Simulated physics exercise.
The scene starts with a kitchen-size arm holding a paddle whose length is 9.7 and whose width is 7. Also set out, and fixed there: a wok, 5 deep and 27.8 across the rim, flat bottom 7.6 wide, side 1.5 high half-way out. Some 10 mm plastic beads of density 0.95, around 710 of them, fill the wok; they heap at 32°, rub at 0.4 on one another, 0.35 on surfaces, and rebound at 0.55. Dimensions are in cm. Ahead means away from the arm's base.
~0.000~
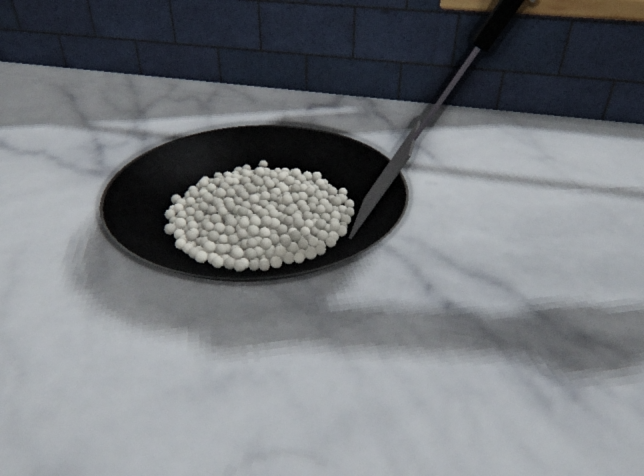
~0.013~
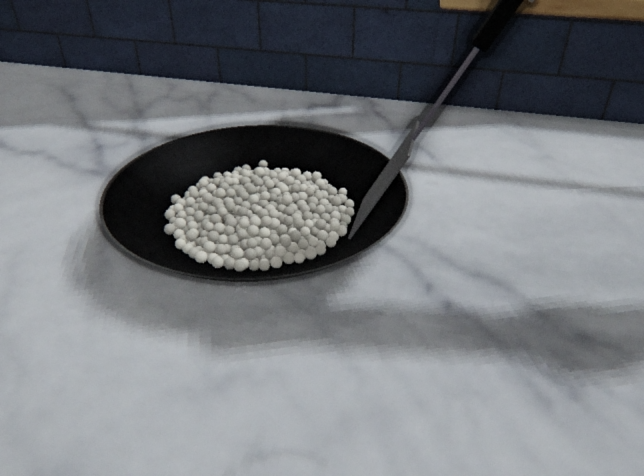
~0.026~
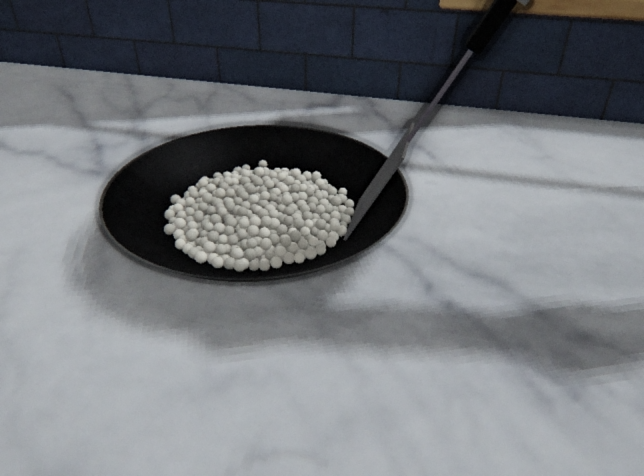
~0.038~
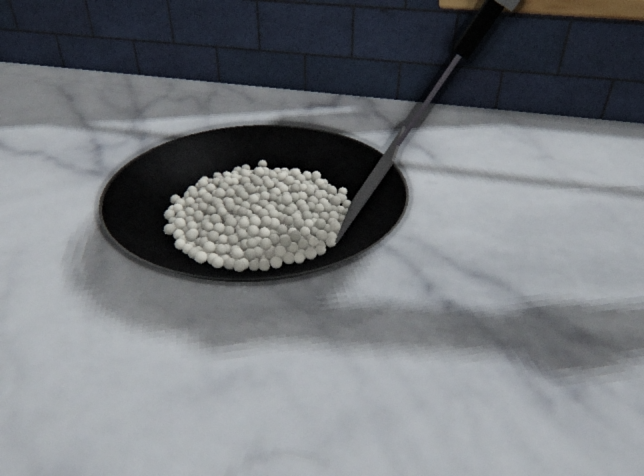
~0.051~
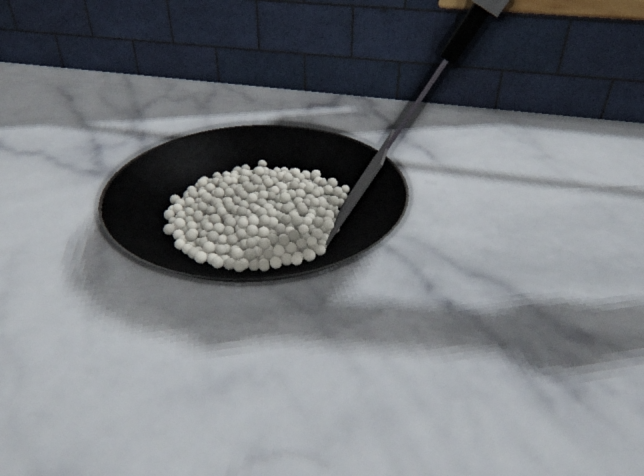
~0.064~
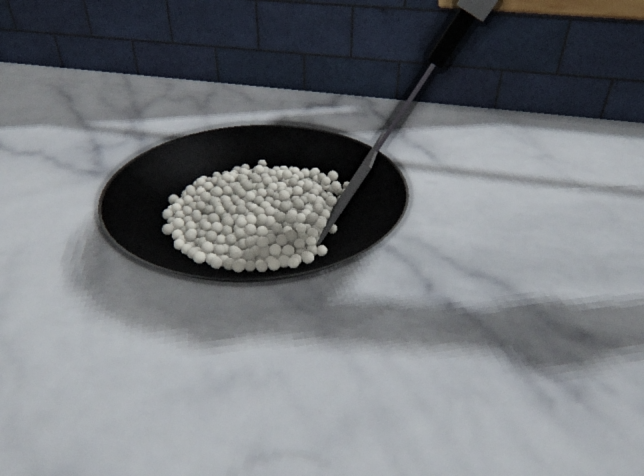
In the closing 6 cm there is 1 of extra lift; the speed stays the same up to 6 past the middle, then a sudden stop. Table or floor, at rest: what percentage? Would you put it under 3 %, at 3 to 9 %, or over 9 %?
I would say 3 to 9 %.
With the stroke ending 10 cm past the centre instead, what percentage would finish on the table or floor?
Result: Approx. 30 %.
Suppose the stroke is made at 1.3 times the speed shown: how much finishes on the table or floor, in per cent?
I'd put it at about 15 per cent.
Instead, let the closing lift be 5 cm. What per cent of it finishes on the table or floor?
5 %.
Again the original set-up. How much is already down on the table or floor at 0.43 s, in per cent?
Share at that moment: About 4 %.
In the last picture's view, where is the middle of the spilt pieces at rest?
At about (99, 201) in the last picture.
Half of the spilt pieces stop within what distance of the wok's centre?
Some 18 centimetres.
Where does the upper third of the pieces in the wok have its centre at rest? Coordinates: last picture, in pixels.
I'd say around pixel (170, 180).
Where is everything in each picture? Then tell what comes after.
The first picture shows the paddle top edge at (415, 137), sloping 63°; upper third of the load around (259, 202), from x 170 to 350, top at y 165; 706 in the wok.
The second picture shows the paddle top edge at (414, 137), sloping 63°; upper third of the load around (258, 202), from x 170 to 350, top at y 165.
The third picture shows the paddle top edge at (409, 139), sloping 63°; upper third of the load around (258, 202), from x 170 to 350, top at y 165.
The fourth picture shows the paddle top edge at (399, 142), sloping 63°; upper third of the load around (258, 202), from x 170 to 345, top at y 165.
The fifth picture shows the paddle top edge at (388, 146), sloping 63°; upper third of the load around (262, 202), from x 170 to 345, top at y 165.
The sixth picture shows the paddle top edge at (378, 149), sloping 63°; upper third of the load around (260, 200), from x 170 to 345, top at y 165; 706 in the wok.
After 0.13 s, sloping 63°, highest piece 6 above the table; 706 in the wok.
After 0.19 s, sloping 63°, highest piece 6 above the table; 706 in the wok.
After 0.43 s, sloping 63°, highest piece 6 above the table; 667 in the wok, 31 on the table or floor, 8 on the blade or in flight.
After 1.48 s, sloping 63°, highest piece 6 above the table; 666 in the wok, 40 on the table or floor.
In the end, 666 in the wok, 40 on the table or floor. That is 6 % on the table or floor.
